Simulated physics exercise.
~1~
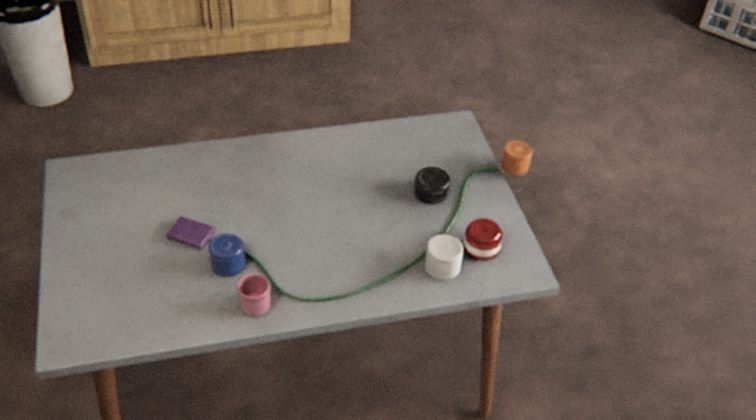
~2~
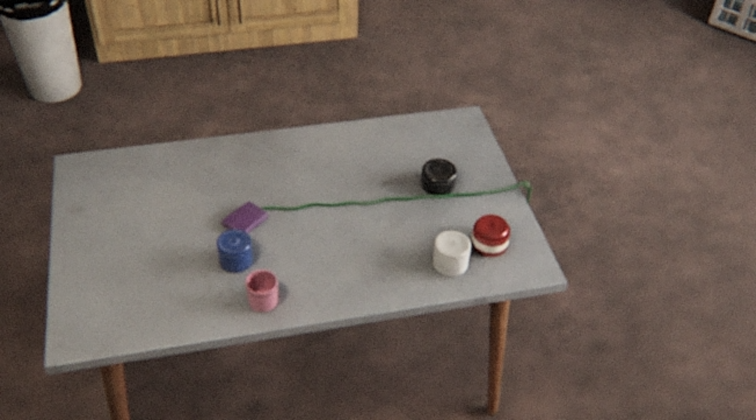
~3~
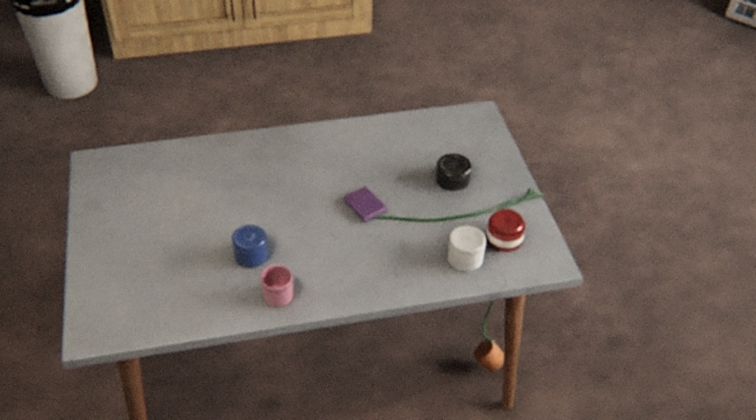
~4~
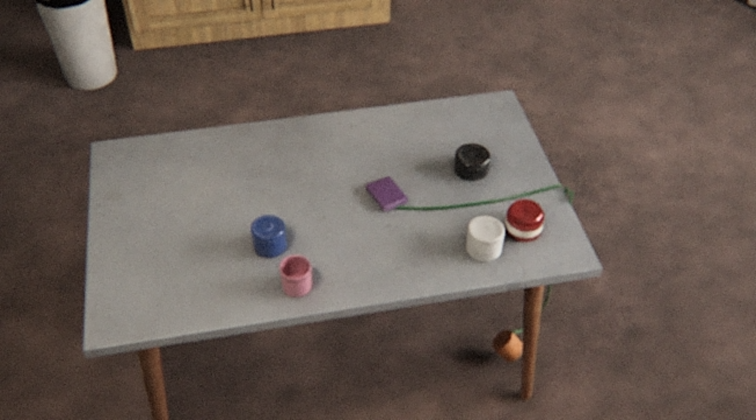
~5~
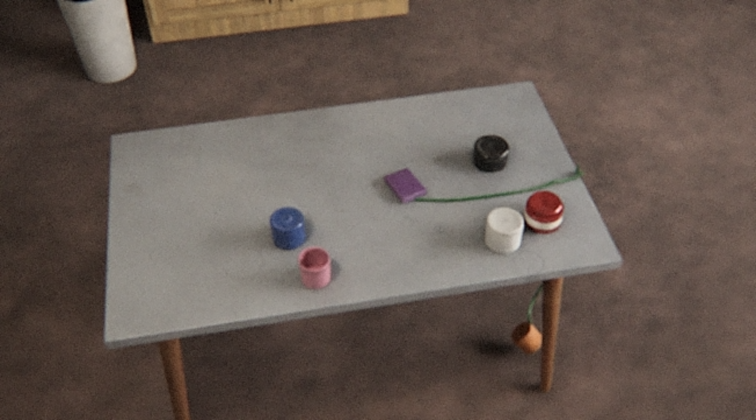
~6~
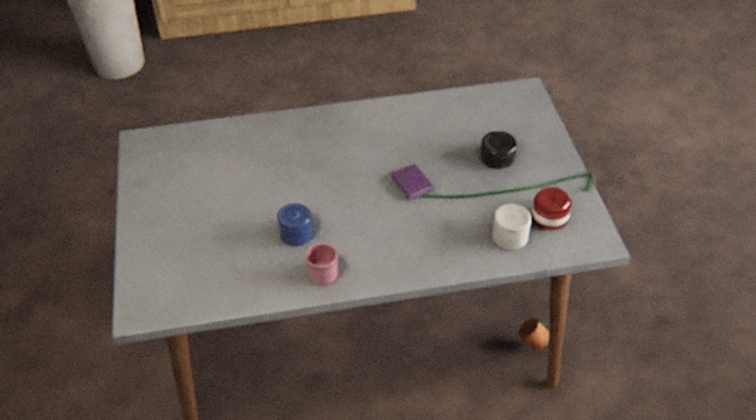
A thin green cable curves across a grey dining table, seen from above at an angle, linking a flat purple phone on the left to a small orange speaker just past the right edge. Blue and pink containers sit near the phone, with black, white and red ones toward the right. The speaker drops, and the cable pulls taut and drags the phone rightward across the tabletop. The phone stops right of the middle, while the containers hold their places. As the view shifts, the speaker ends up low beneath the table's right side, with the phone still on top.
